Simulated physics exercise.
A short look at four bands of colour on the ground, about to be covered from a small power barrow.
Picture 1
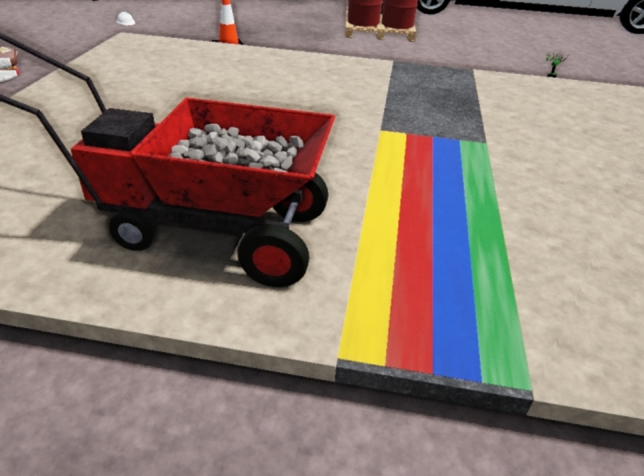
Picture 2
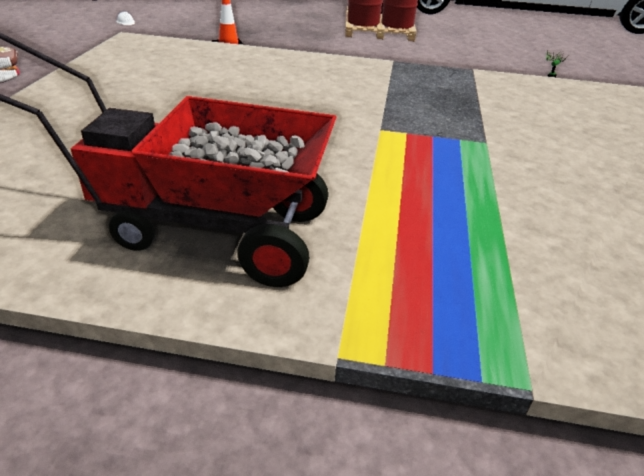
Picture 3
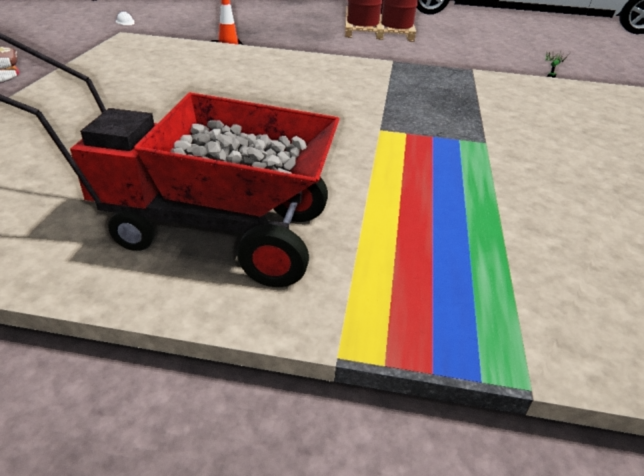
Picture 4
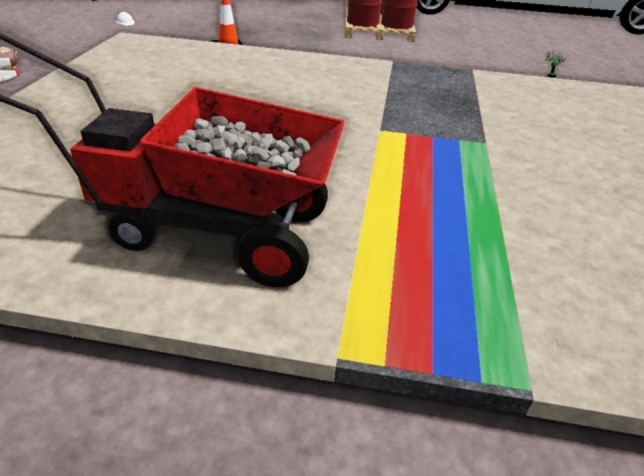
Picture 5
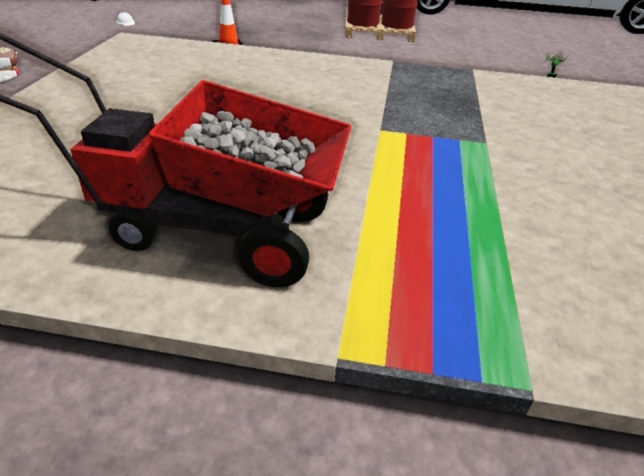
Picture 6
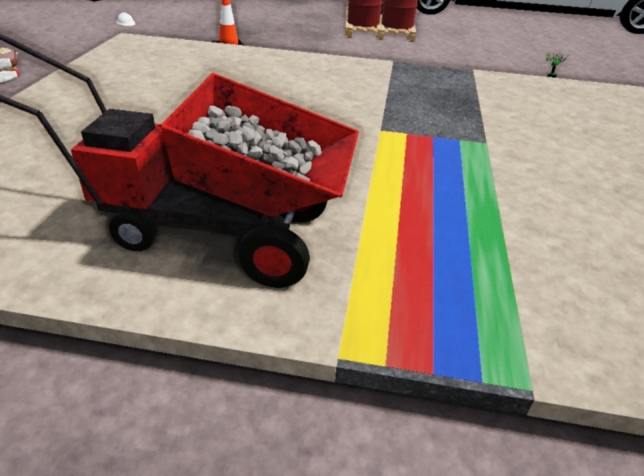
A red power barrow loaded with broken grey stones sat still at first, then its skip gradually tilted toward the right, beside yellow, red, blue and green strips on the ground.
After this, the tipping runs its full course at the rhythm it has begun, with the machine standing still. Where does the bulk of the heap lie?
Most covered: The red band.
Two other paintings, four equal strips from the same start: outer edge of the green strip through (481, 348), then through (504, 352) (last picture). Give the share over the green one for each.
Roughly 10 per cent, and 10 per cent.
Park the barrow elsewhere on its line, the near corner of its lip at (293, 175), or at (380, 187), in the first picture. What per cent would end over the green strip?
Near 10 % and 30 %.
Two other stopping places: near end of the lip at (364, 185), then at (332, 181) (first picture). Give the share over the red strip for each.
Near 10 % and 30 %.
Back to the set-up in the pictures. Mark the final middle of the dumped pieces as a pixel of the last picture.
Around (429, 267).
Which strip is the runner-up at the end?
The runner-up: The strip in blue.
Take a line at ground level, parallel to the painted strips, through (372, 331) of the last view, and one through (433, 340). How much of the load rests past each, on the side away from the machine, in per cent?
Near 80 % and 30 %.
Soon after the last picture, skip tipped steeply; all in the skip.
A little later, skip tipped right over; most in the skip; a small part over the yellow strip; a small part over the red strip; a stray few over the blue strip.
Later still, skip tipped right over; about a quarter in the skip; a small part over the yellow strip; about a third over the red strip; about a quarter over the blue strip; a small part over the green strip; a stray few off the paint.
At rest, skip tipped right over; about a quarter in the skip; a small part over the yellow strip; about a third over the red strip; about a quarter over the blue strip; a small part over the green strip; a stray few off the paint.
